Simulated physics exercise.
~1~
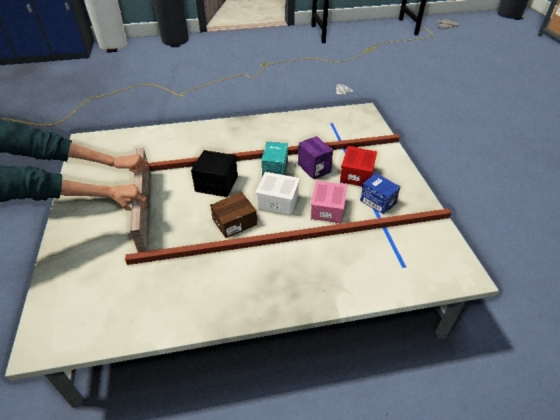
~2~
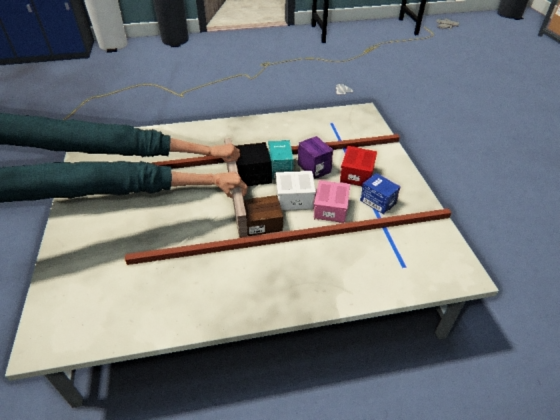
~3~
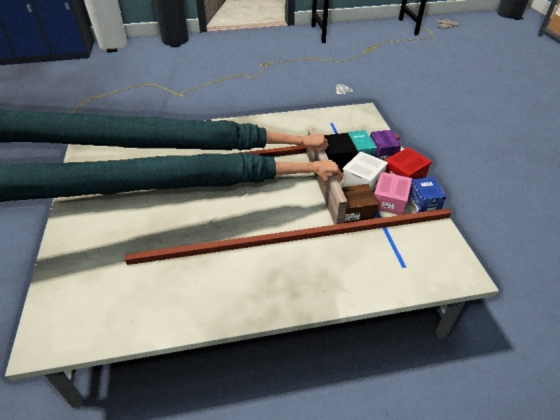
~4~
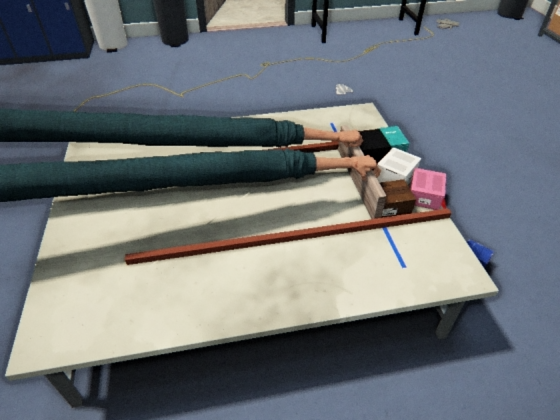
The clip opens on a pale table where two hands hold an upright plank at the left, between two long reddish rails, with eight colourful boxes clustered to the right near a blue strip of tape. The hands slide the plank right until it meets the brown and black boxes. It keeps moving, bunching the boxes together and driving them across the tape toward the table's right edge. As the plank nears the tape, the purple, red and blue boxes go over the edge. At the end, the black, turquoise, white, brown and pink boxes remain on the table, crowded near the edge.
